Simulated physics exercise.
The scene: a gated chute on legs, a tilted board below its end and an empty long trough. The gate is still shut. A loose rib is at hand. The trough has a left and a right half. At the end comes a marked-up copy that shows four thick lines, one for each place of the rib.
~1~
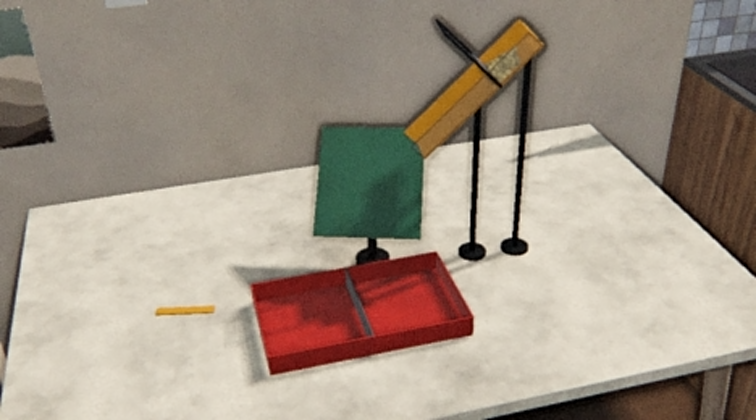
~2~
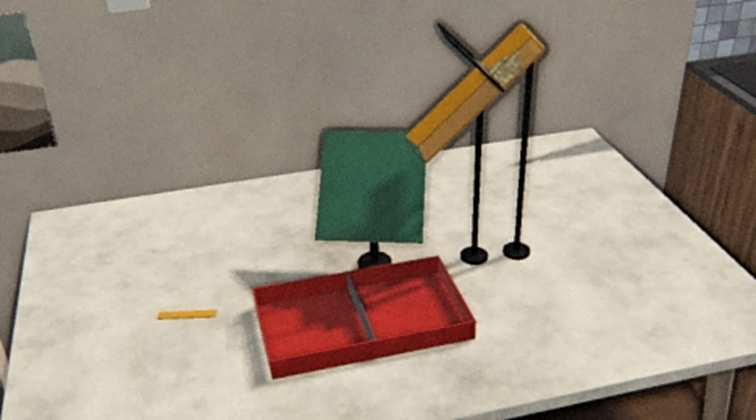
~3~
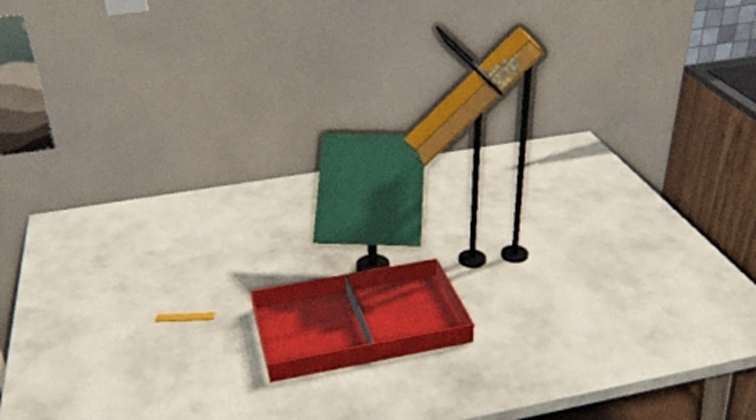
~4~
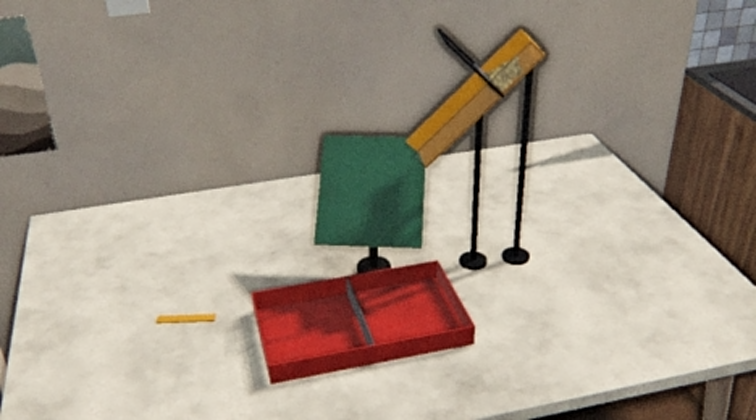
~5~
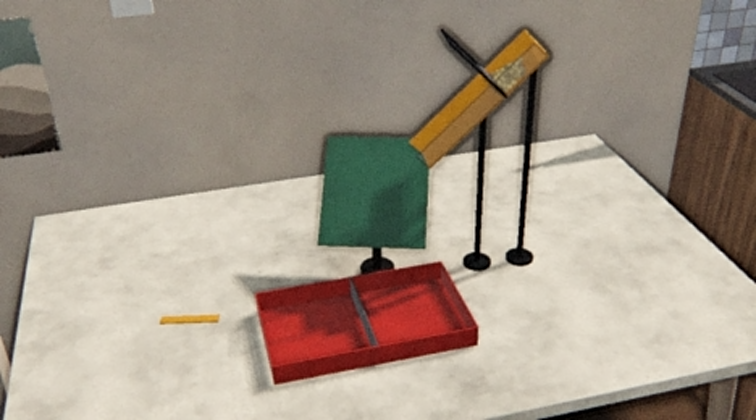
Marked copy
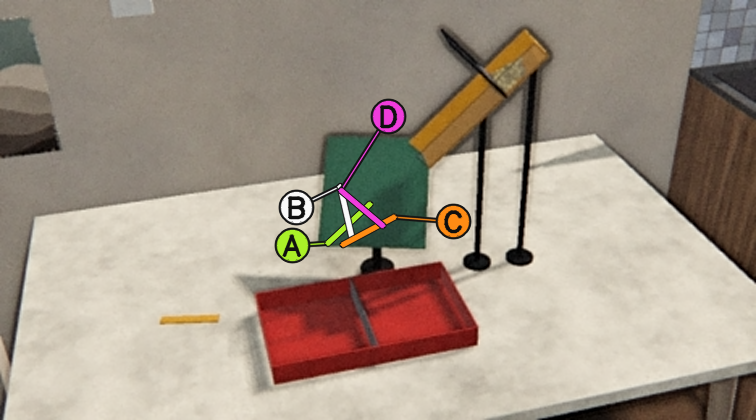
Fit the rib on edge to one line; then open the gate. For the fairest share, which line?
Go for B.
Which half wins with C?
Left.
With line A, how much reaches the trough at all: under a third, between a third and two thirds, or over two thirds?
It is over two thirds.
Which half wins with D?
More lands on the right.
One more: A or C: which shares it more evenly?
That is line A.
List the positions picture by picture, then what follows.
In the first frame, load behind the gate near (503, 68), soya beans; lip of the chute near (421, 152), sloping fairly steeply.
In the second frame, middle of the board near (372, 185), tilted fairly steeply; middle of its low edge near (368, 241); of its high edge near (376, 132).
In the third frame, front corners of the trough near (268, 364) and (474, 324); front end of its middle wall near (374, 343); gate still shut near (479, 70).
In the fourth frame, middle of the load near (505, 77); lip near (423, 161).
In the fifth frame, middle of the load near (509, 78); lip near (426, 161).
On the marked copy, line A from (369, 204) to (327, 243); line B from (340, 186) to (352, 238); line C from (394, 217) to (342, 244); line D from (341, 190) to (382, 225).
With A, of what is caught, the bulk in the left half, close to a quarter in the right.
With B, of what is caught, close to half in the left half, close to half in the right.
With C, of what is caught, all but a few in the left half, a small share in the right.
With D, of what is caught, a small share in the left half, the bulk in the right.
